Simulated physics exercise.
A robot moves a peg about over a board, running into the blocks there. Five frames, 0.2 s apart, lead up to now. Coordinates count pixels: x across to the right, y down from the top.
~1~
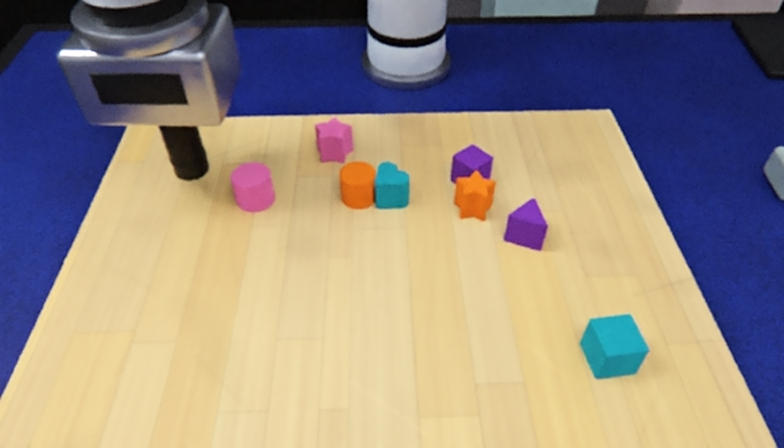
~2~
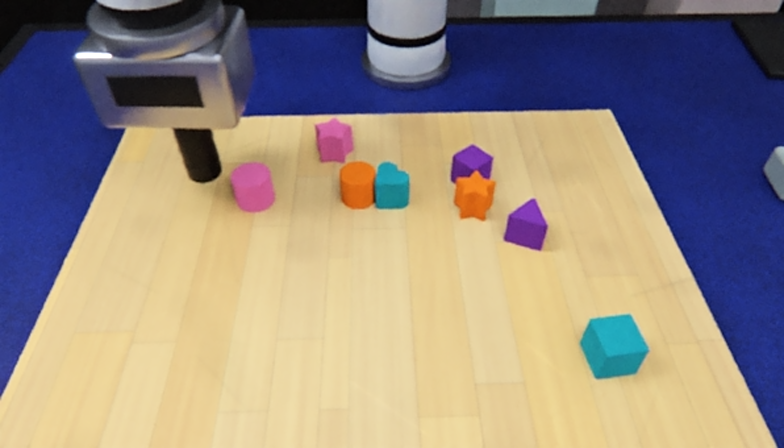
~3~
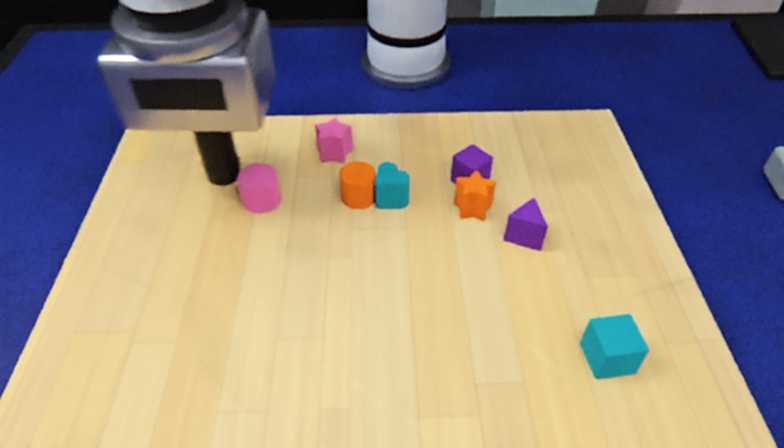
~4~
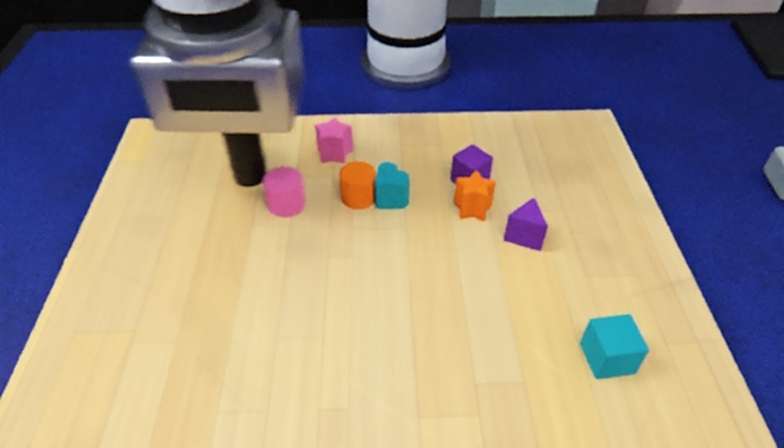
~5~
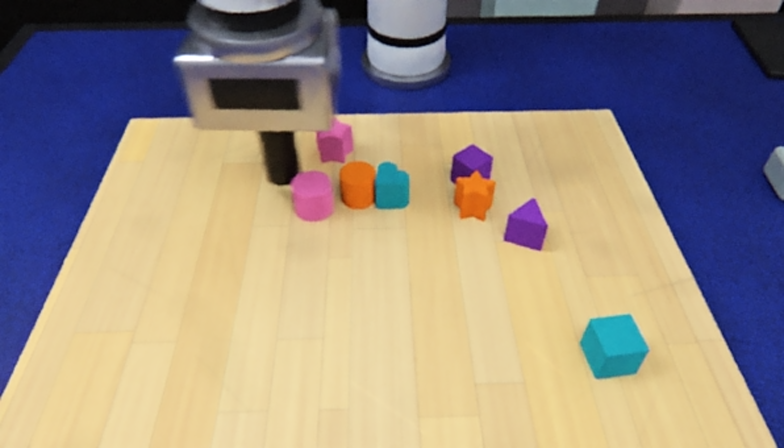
A robot's dark peg moved right across the wooden board, met the pink round block and pushed it along toward the orange round one, while the other blocks stayed where they were.
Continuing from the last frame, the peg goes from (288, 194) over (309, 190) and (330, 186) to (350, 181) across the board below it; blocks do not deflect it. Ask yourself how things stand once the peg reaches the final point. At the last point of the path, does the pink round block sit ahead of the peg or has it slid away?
It comes off the peg's front.
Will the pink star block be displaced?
Final answer: No.
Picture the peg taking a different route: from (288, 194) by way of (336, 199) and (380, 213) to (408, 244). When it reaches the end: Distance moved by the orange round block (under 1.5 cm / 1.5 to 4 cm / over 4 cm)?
It slides well over 4 cm.
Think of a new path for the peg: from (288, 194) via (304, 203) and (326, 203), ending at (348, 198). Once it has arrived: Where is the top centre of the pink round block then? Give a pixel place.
About (356, 197).
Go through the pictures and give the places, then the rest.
In the first frame, peg tip (193, 171); block tops, pink round block (250, 174); pink star block (333, 128); orange round block (358, 172); turquoise heart block (391, 174).
In the second frame, peg (205, 173); blocks unchanged.
In the third frame, peg (225, 176); pink round block (257, 175).
In the fourth frame, peg (251, 177); pink round block (282, 179).
In the fifth frame, peg (284, 176); pink round block (311, 183); pink star block (333, 128); orange round block (358, 172); turquoise heart block (391, 174).
The first path, step by step. Halfway along, peg (317, 170); pink round block (326, 186).
At the end, peg (349, 163); pink round block (326, 186); pink star block in place; orange round block (371, 173); turquoise heart block (403, 177).
